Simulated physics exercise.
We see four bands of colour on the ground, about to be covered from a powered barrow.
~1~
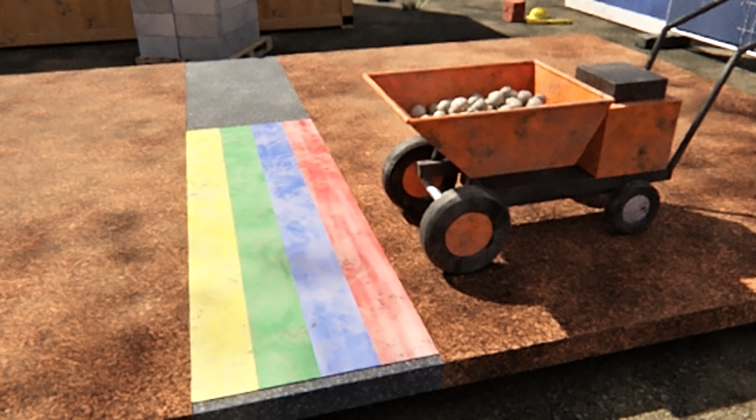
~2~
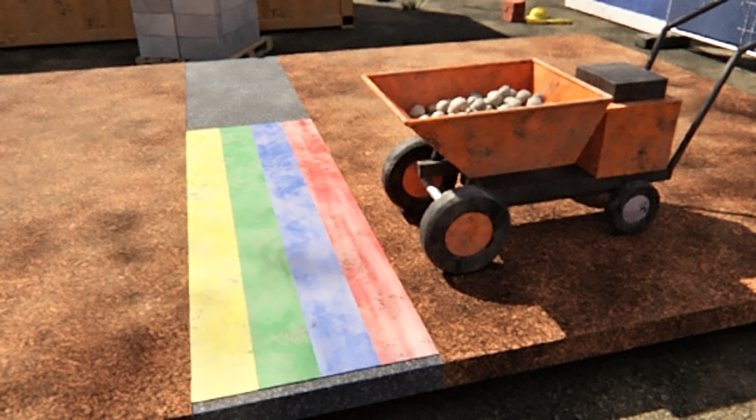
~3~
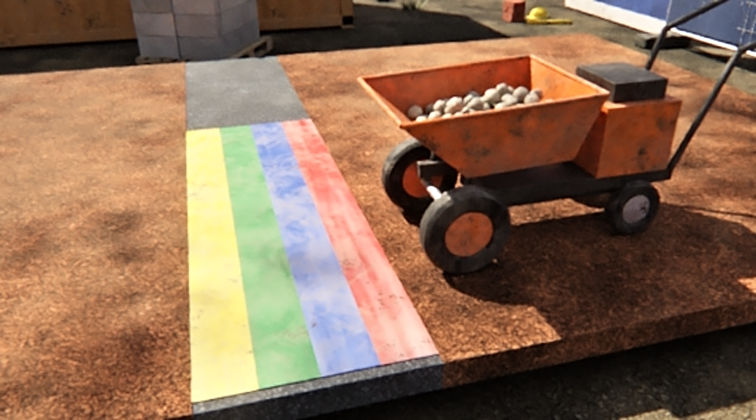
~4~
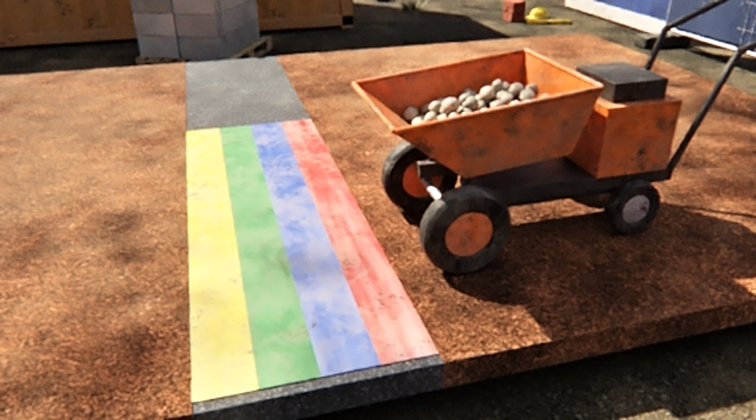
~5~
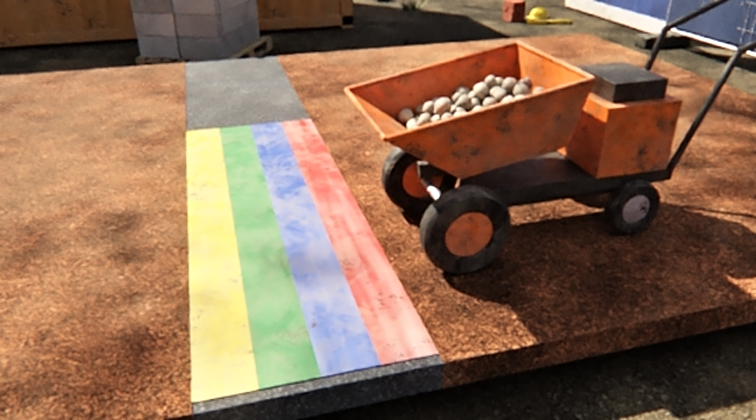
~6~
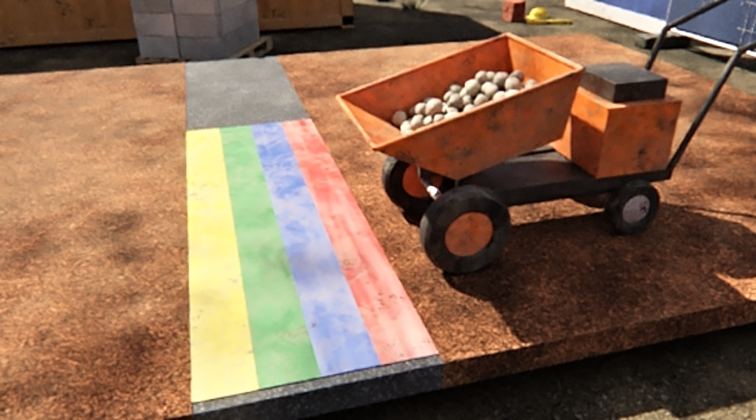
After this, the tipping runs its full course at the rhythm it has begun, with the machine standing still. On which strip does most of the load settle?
The green one gets the largest share.
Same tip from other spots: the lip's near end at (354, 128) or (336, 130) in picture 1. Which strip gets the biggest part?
One: That yellow strip. Two: The yellow strip.
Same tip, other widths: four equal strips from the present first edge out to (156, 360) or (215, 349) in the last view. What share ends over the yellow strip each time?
Near 10 % and 20 %.
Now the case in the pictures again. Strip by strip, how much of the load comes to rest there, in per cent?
In per cent, red strip 0, blue strip 20, green strip 35 and yellow strip 20.
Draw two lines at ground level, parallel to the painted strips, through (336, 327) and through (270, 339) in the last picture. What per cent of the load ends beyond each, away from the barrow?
About 70 and 30 per cent.
Just after the last frame, skip tipped steeply; every one in the skip.
A moment on, skip tipped steeply; roughly two thirds in the skip; roughly a quarter over the blue strip; about a tenth over the green strip.
Further on, skip tipped right over; roughly a quarter in the skip; roughly a quarter over the blue strip; roughly a third over the green strip; roughly a quarter over the yellow strip; just a few off the paint.
When it is over, skip tipped right over; roughly a quarter in the skip; not one over the red strip; roughly a quarter over the blue strip; roughly a third over the green strip; roughly a quarter over the yellow strip; just a few off the paint.
